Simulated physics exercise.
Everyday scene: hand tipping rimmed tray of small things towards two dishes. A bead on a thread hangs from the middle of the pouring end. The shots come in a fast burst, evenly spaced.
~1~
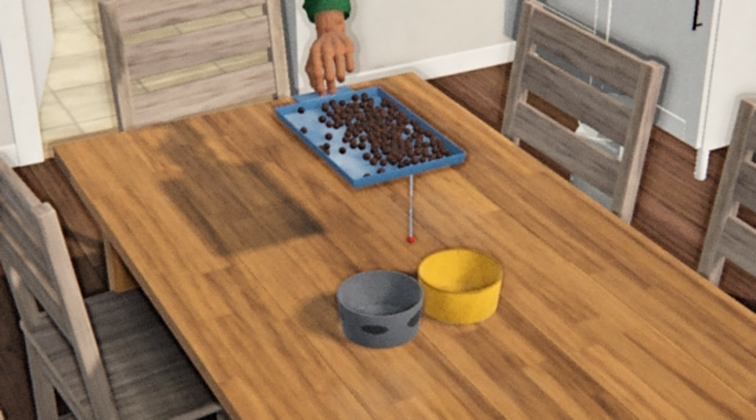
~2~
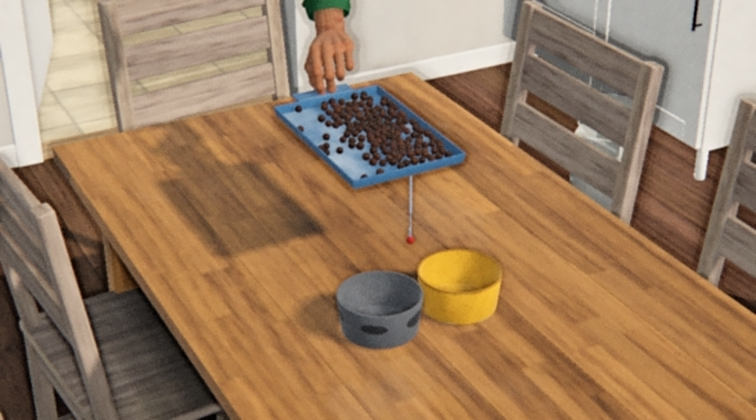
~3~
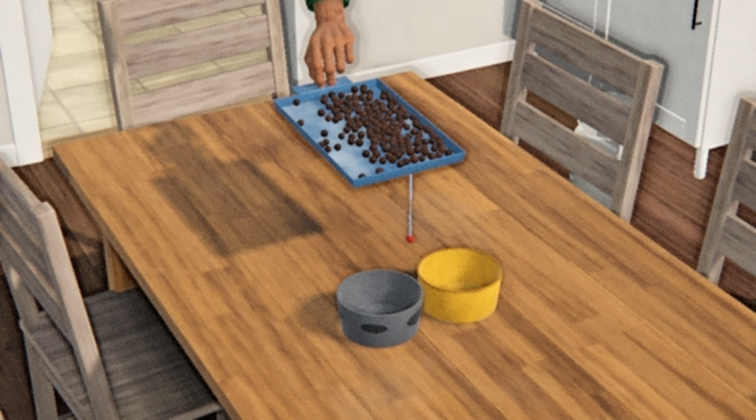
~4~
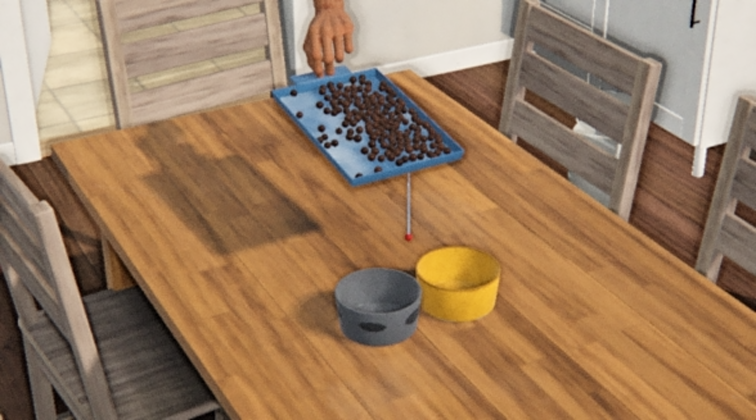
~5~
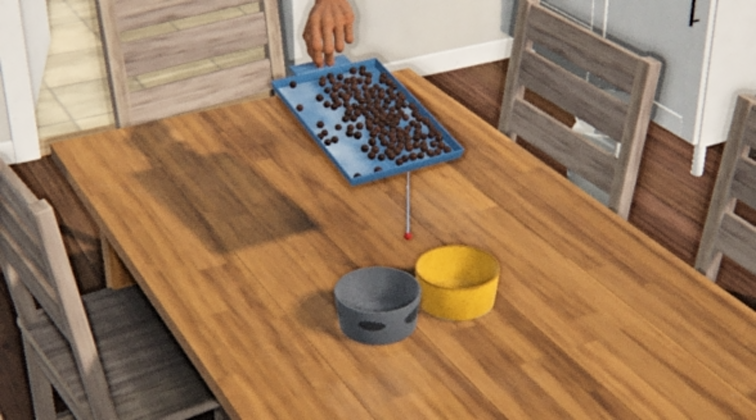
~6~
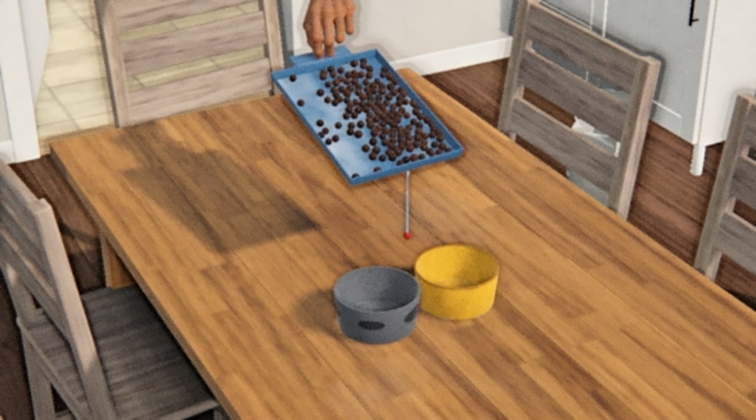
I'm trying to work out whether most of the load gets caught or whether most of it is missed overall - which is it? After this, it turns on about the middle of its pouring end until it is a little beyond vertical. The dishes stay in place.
Most of it gets caught.
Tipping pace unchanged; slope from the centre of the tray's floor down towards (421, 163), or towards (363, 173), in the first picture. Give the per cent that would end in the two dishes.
The first try gives close to 50 percent; the next gives 30 percent.
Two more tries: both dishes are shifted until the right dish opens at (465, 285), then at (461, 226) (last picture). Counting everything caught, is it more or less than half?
For the earlier try a smaller portion is kept, for the later one a smaller portion.
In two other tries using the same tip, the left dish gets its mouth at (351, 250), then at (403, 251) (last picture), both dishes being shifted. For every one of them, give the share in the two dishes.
About 10 per cent, then about 50 per cent.
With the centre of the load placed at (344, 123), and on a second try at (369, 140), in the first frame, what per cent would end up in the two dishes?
Roughly 80 per cent, then roughly 80 per cent.
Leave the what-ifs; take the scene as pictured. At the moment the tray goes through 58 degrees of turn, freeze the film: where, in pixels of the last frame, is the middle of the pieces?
The middle of the load sits near (400, 155).
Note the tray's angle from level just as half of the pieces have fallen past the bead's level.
Roughly 75 degrees from level.
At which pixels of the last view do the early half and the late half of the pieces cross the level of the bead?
It passes near (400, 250) first and then near (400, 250).
Soon, tray tipped steeply; most on the tray; a stray few in the left dish; a stray few in the right dish; a stray few outside both; a small part in the air.
A while on, tray tipped right over; a stray few on the tray; about a third in the left dish; about a third in the right dish; about a quarter outside both; a small part in the air.
Towards the end, tray tipped past a quarter turn; about a third in the left dish; about a third in the right dish; about a quarter outside both.
Finally, tray tipped past a quarter turn; about a third in the left dish; about a third in the right dish; about a quarter outside both.
